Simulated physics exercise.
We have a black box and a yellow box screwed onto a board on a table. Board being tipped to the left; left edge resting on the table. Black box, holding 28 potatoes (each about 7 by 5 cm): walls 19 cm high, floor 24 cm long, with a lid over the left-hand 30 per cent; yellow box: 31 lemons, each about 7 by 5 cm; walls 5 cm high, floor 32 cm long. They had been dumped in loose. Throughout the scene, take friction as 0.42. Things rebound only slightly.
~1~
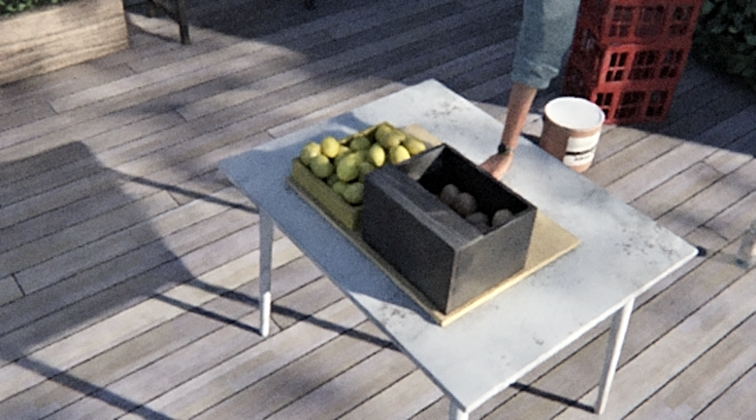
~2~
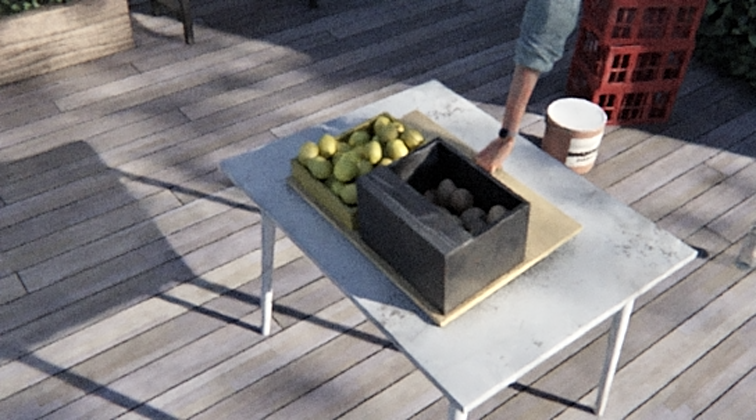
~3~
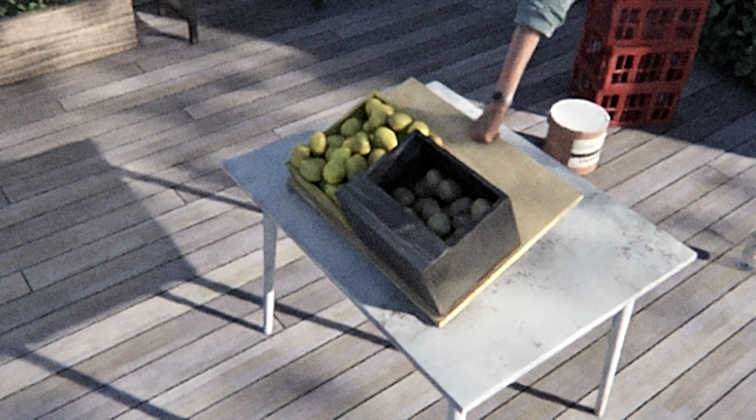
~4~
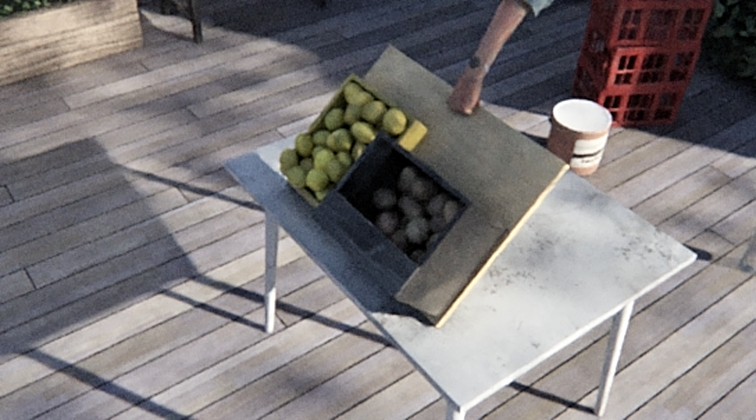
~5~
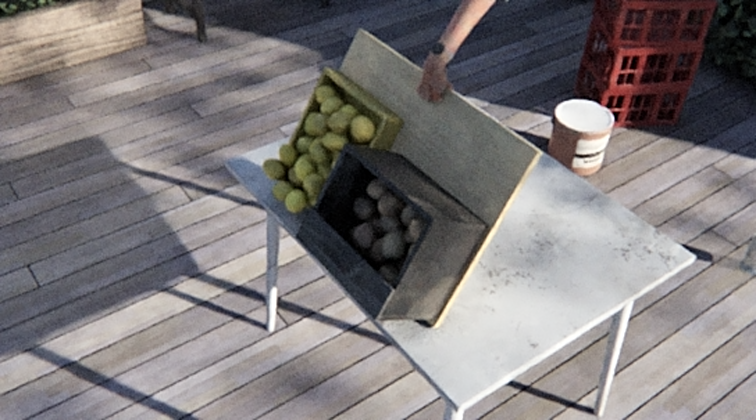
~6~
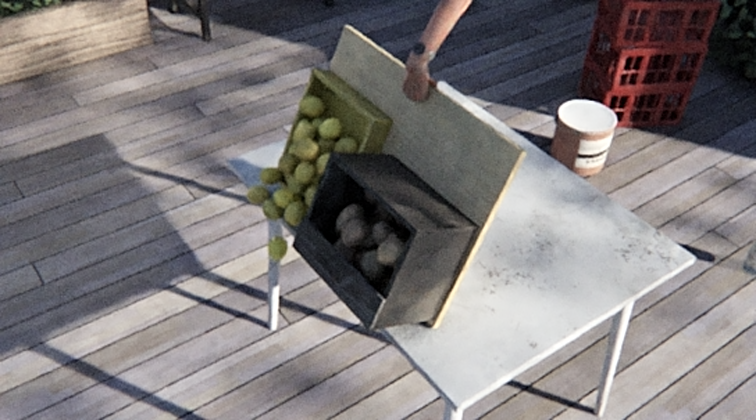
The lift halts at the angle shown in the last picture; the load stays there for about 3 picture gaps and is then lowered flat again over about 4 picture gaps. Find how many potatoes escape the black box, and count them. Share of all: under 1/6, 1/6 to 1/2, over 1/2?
Under 1/6.
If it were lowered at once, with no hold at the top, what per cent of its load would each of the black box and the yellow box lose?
In that case you'd see black box shed 0 percent of its load and yellow box shed 60 percent.
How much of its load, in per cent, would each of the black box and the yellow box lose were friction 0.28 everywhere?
Black box 0, yellow box 60 per cent.
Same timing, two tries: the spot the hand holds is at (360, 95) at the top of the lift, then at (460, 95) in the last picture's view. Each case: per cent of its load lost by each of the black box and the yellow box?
Loss per try - black box 10 / 0 percent, yellow box 90 / 50 percent.
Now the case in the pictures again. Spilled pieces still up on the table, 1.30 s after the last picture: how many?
Around 0 of them.
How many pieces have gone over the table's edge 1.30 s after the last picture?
That count sits near 20.
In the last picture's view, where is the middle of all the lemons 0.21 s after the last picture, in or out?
The middle is around (278, 209).
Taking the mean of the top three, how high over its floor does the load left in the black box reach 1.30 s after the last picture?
13 cm, more or less.
Then, 0.21 s after the last picture, tilt 66°; 0 of 28 out of the black box and 18 of 31 out of the yellow box.
Then, 0.47 s after the last picture, tilt 40°; 0 of 28 out of the black box and 18 of 31 out of the yellow box.
Then, 0.83 s after the last picture, tilt 0°; 0 of 28 out of the black box and 19 of 31 out of the yellow box.
Final count (1.30 s after the last picture), 0 of 28 out of the black box and 19 of 31 out of the yellow box. Asked share, 0 of 28, 0 per cent.
